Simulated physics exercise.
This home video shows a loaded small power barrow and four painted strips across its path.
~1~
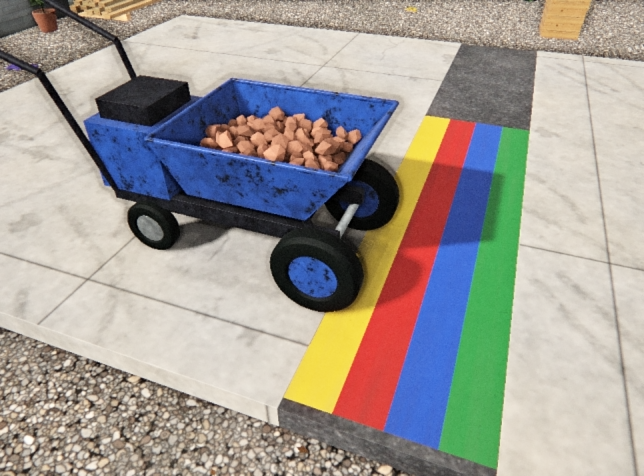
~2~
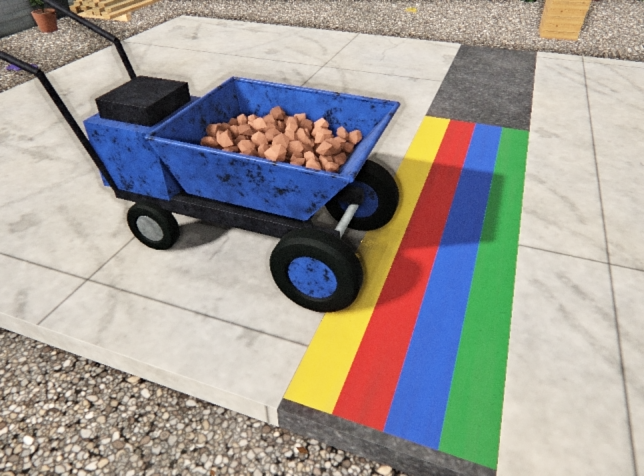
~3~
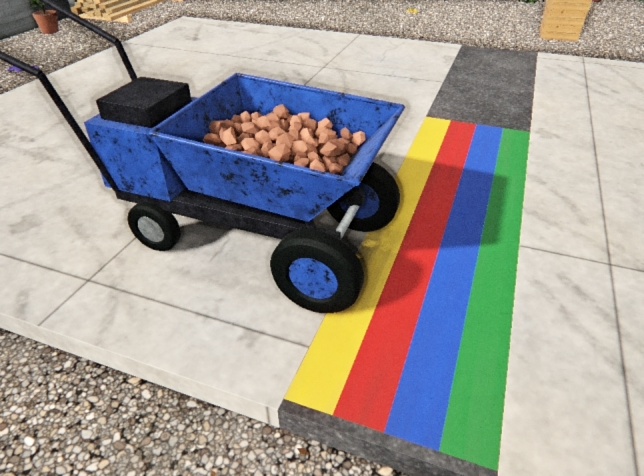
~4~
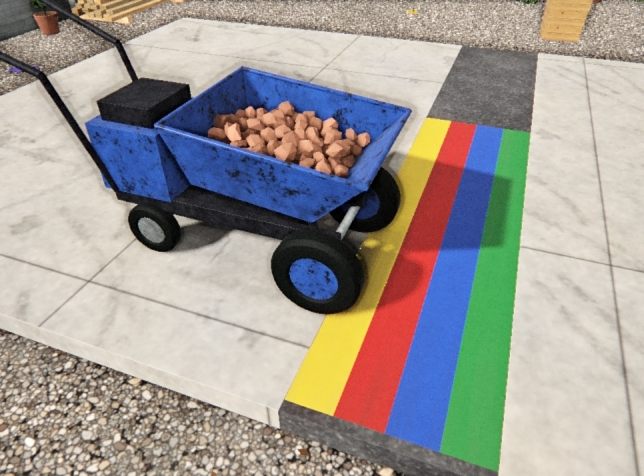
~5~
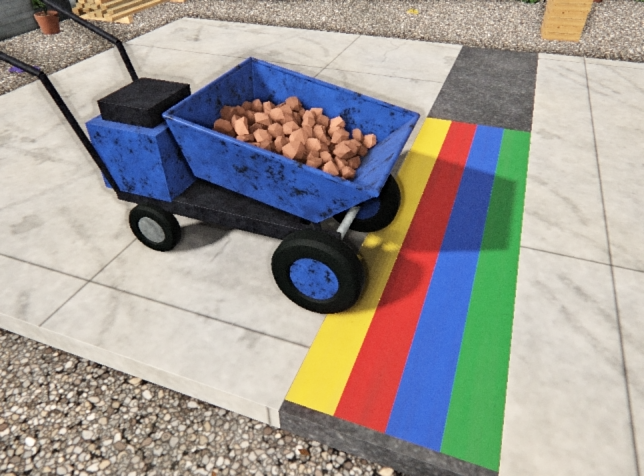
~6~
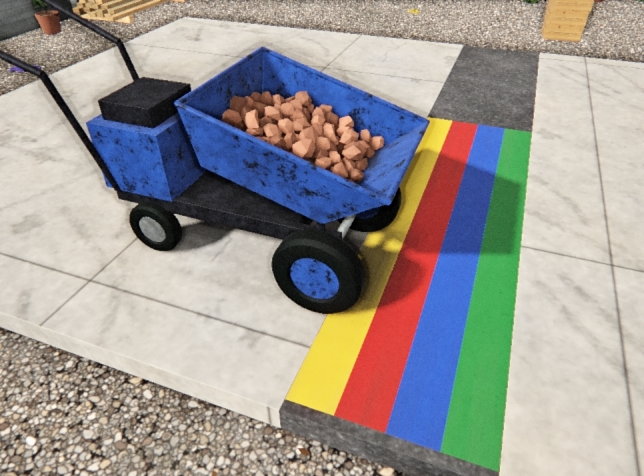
The blue skip of a small barrow, loaded with rubble, tilts forward toward the right.
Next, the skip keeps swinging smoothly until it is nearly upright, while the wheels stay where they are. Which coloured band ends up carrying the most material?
The green band.
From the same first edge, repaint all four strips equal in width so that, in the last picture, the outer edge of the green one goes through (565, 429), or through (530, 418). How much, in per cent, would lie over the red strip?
In order, 10 % and 0 %.
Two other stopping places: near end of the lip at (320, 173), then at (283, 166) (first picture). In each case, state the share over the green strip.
Well, you'd get roughly 30 per cent from the first place and roughly 20 per cent from the second.
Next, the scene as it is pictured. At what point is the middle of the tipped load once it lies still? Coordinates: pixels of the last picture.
The centre ends up roughly at (500, 298).
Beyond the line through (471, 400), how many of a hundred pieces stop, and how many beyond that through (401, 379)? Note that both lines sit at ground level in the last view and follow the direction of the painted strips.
Around 60 per cent for the first, around 100 per cent for the second.
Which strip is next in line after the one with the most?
Next in line comes blue.
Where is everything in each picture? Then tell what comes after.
Lip of the skip near (348, 178), level; top of the load near (272, 135), lumps of rubble; yellow strip near (332, 350); red strip near (378, 363); blue strip near (426, 378); green strip near (477, 393), in the first frame.
Lip of the skip near (350, 180), level; top of the load near (272, 135), in the second frame.
Lip of the skip near (356, 183), tipped barely; top of the load near (263, 138), in the third frame.
Lip of the skip near (365, 188), tipped a little; top of the load near (267, 136), in the fourth frame.
Lip of the skip near (375, 194), tipped a little; top of the load near (264, 119), in the fifth frame.
Lip of the skip near (388, 202), tipped clearly; top of the load near (266, 124); yellow strip near (334, 351); red strip near (380, 365); blue strip near (428, 380); green strip near (479, 395), in the sixth frame.
Shortly afterwards, skip tipped steeply; the whole lot in the skip.
Next, skip tipped right over; the bulk in the skip; a little over the blue strip; a little over the green strip.
Some moments later, skip tipped right over; a little in the skip; a little over the blue strip; near a third over the green strip; near a third off the paint.
In the end, skip tipped right over; none at all over the yellow strip; only a few over the red strip; near a quarter over the blue strip; near a third over the green strip; near a third off the paint.
